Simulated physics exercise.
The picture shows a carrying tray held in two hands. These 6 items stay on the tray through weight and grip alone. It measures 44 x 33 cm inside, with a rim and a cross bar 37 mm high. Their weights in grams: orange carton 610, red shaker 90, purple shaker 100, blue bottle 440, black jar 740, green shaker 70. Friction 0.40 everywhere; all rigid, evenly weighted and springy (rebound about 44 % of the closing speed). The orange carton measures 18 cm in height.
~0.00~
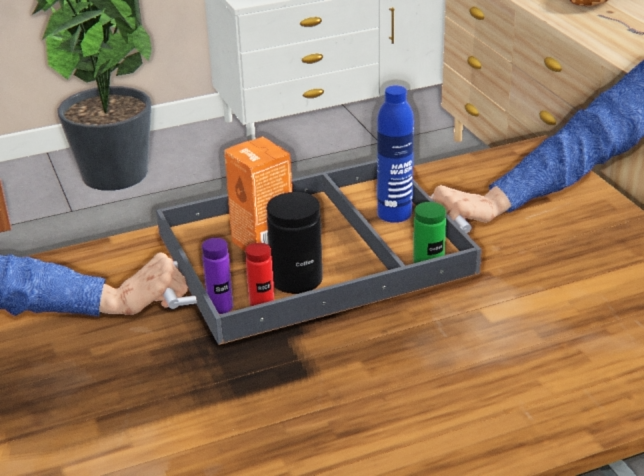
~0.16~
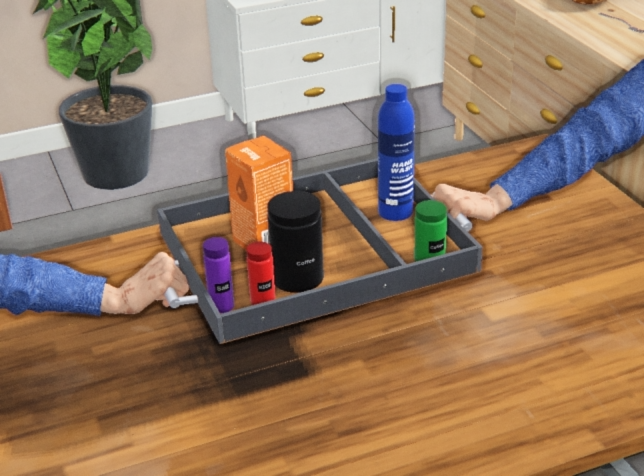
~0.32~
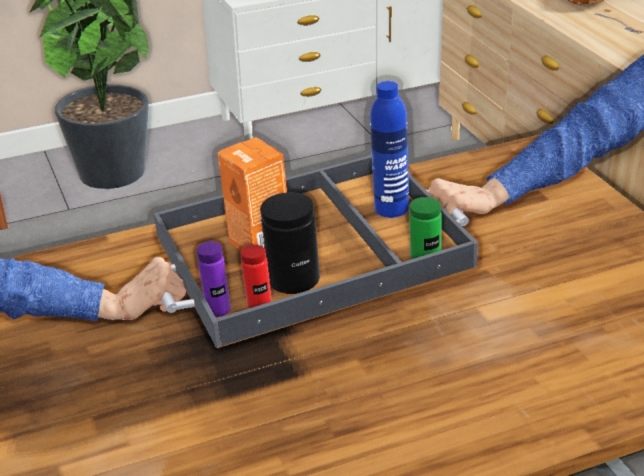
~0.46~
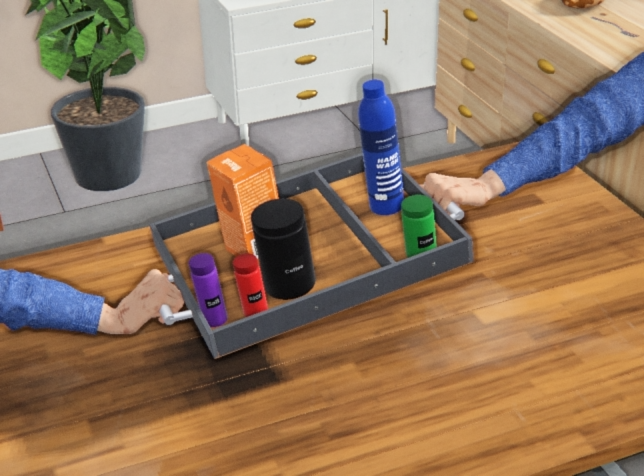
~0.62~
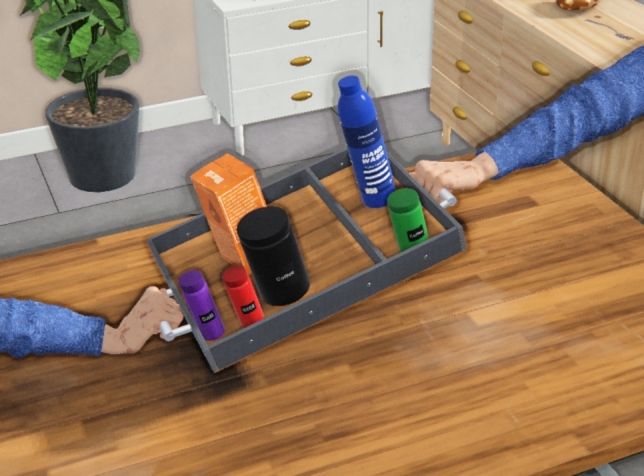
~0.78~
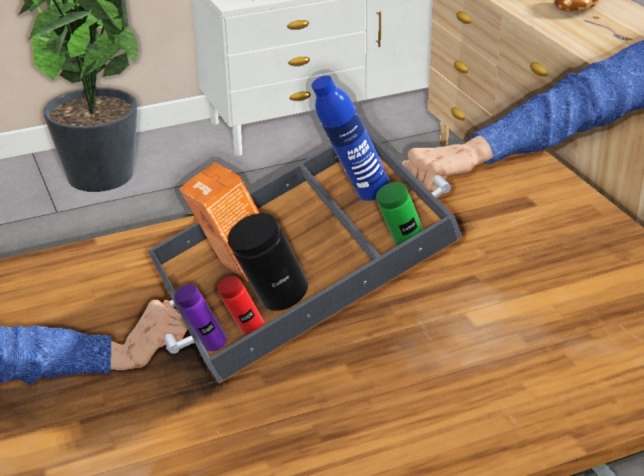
A tray of containers, held by two hands, starts level and tilts steadily down leftward.
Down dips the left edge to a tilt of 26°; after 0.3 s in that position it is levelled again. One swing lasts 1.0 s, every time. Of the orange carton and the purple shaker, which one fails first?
The former of the two.
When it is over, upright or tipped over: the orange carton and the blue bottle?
Well, the orange carton tumbles down, and the blue bottle tumbles down.
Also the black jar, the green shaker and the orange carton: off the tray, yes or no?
Black jar: Stays in bounds; green shaker: Stays in bounds; orange carton: Goes out of bounds.
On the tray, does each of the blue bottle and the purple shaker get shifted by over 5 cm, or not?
Here the blue bottle moves off, and the purple shaker is left in place.
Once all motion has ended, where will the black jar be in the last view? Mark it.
It comes to rest somewhere around (204, 250).
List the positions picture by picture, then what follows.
The first frame shows tray level; orange carton (260, 199); purple shaker (218, 276).
The second frame shows tray level; black jar (296, 242); green shaker (430, 234).
The third frame shows tray at 3°, left edge down; red shaker (256, 278); blue bottle (389, 150).
The fourth frame shows tray at 7°, left edge down; black jar (284, 249); green shaker (419, 229).
The fifth frame shows tray at 14°, left edge down; red shaker (243, 297); blue bottle (365, 142).
The sixth frame shows tray at 21°, left edge down; orange carton (231, 222); purple shaker (201, 318).
Around 1.18 s, tray at 26°, left edge down; orange carton tipped 36° against what carries it near (182, 262); purple shaker tipped 5° against what carries it near (202, 327); blue bottle on its side.
Around 1.38 s, tray at 26°, left edge down; orange carton now off the tray; purple shaker tipped 5° against what carries it near (202, 327); blue bottle on its side.
Around 1.88 s, tray at 14°, left edge down; blue bottle on its side; red shaker tipped 47° against what carries it; black jar shifted 12 cm.
Finally (2.9 s), off the tray, orange carton; on their side or leaning hard on the tray, red shaker and blue bottle; not toppled but over 5 cm from the start, black jar; the other 2 still in place (within 5 cm). Final places as that camera would see them, orange carton near (17, 375), purple shaker near (203, 279). Orange carton went at 1.18 s; purple shaker was never lost.
